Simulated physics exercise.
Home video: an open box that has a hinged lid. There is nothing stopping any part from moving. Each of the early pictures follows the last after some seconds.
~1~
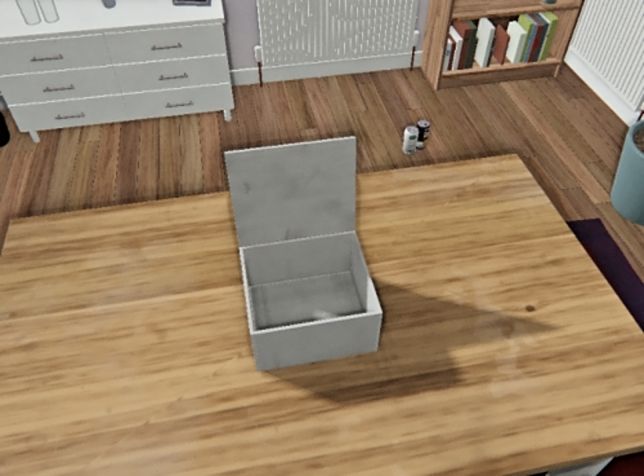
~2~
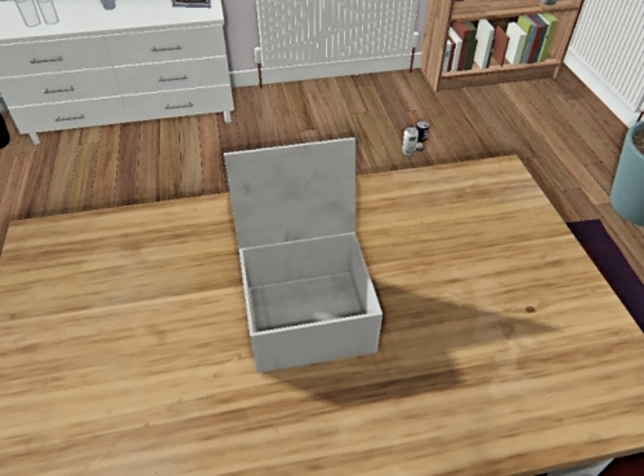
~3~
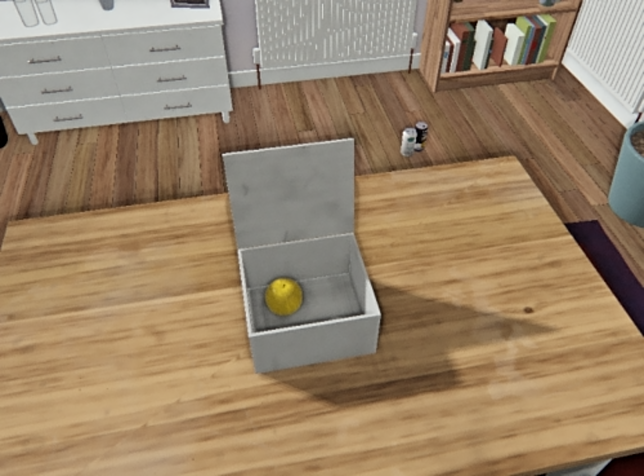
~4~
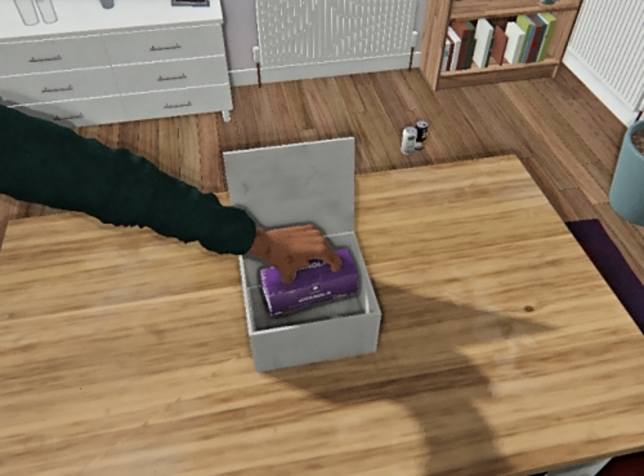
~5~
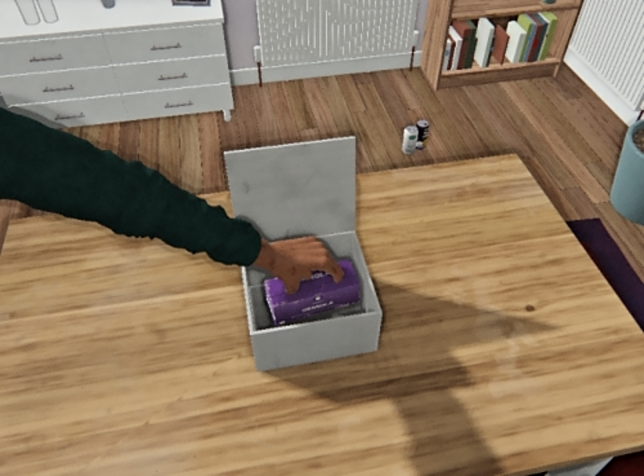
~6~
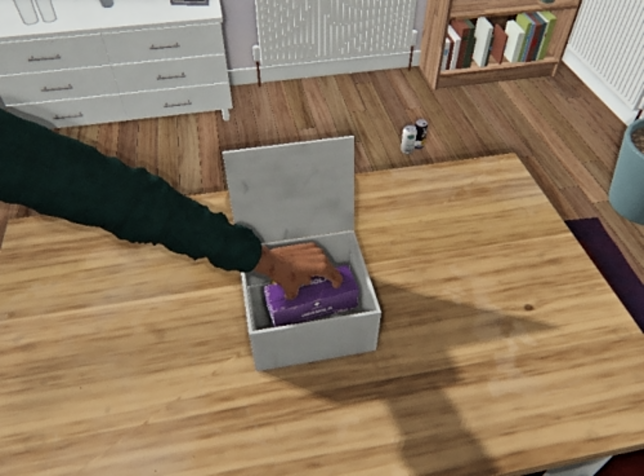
The clip shows an open, empty grey box on a wooden table, then a yellow fruit inside it. A hand in a dark green sleeve, reaching from the left, lowers a purple carton slightly into the box and keeps holding it.
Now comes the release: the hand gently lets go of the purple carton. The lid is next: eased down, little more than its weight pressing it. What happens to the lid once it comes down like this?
The lid comes to rest on the rim.
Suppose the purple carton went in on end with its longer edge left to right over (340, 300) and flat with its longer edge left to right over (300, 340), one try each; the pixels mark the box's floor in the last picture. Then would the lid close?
On the first try the lid stays partly open, and on the second it goes all the way down.
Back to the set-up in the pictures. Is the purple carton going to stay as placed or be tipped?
Result: The purple carton remains as it was set.
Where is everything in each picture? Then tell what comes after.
In the first picture, the last thing is not in view yet.
In the second picture, the last thing is not in view yet.
In the third picture, the last thing is not in view yet; yellow apple (284, 297).
The fourth picture shows still above its spot; purple carton (310, 281).
The fifth picture shows still above its spot; purple carton (313, 292).
The sixth picture shows put in, still held; purple carton (312, 297).
Then, 1.20 s later than the last frame, lid starting down; purple carton moved a little near (312, 321).
Then, 1.90 s later than the last frame, lid 40° above the rim; purple carton moved a little near (312, 321).
When it is over, lid shut; moved from the start, purple carton; yellow apple as before. End places, in pixels of the last picture, purple carton near (312, 321).
